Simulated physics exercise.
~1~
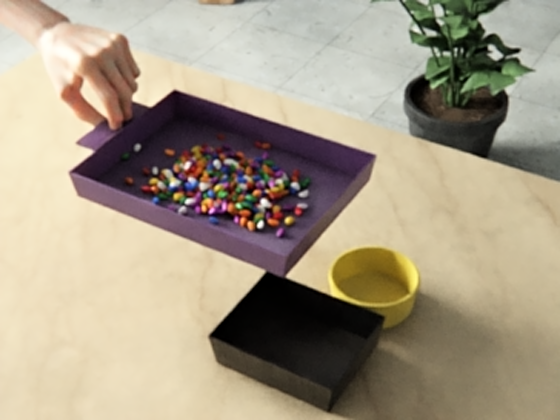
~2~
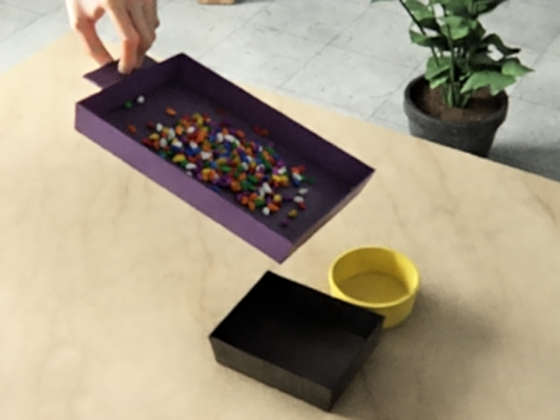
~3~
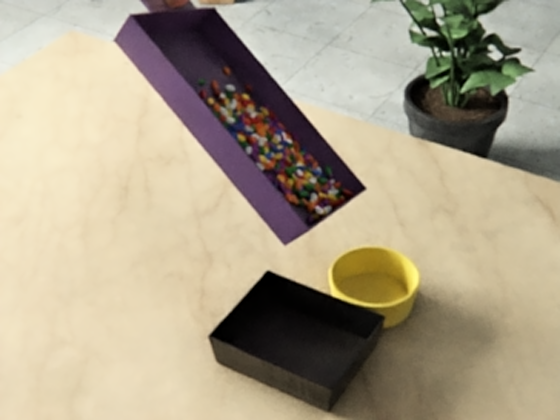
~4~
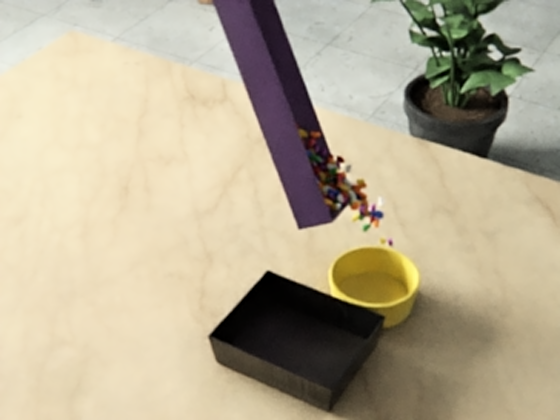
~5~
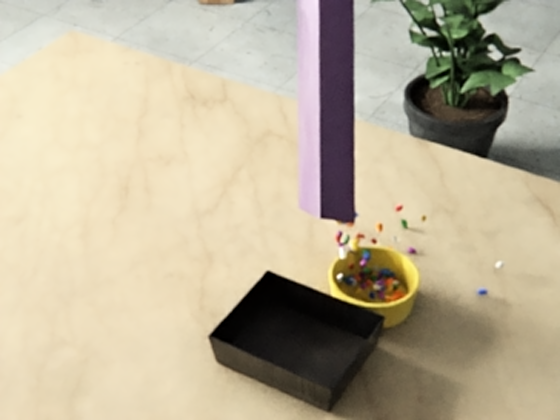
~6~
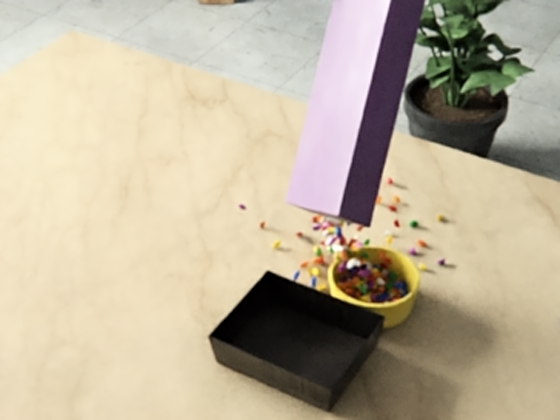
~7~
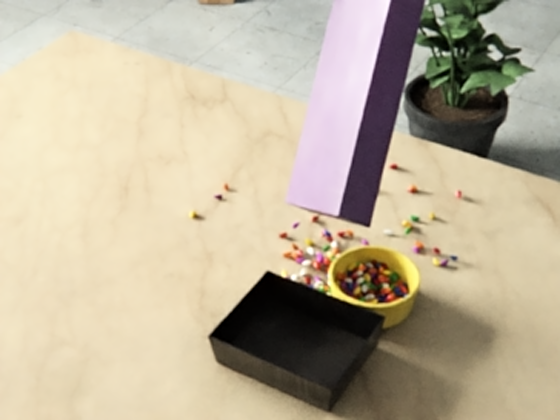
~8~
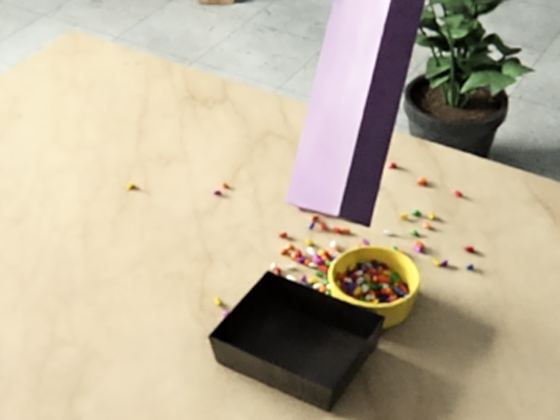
On a pale wooden table near a potted plant, a hand tipped a purple tray of colorful jelly beans steeply until they poured out, filling much of the yellow dish while many others scattered across the tabletop and the black tin stayed seemingly empty.
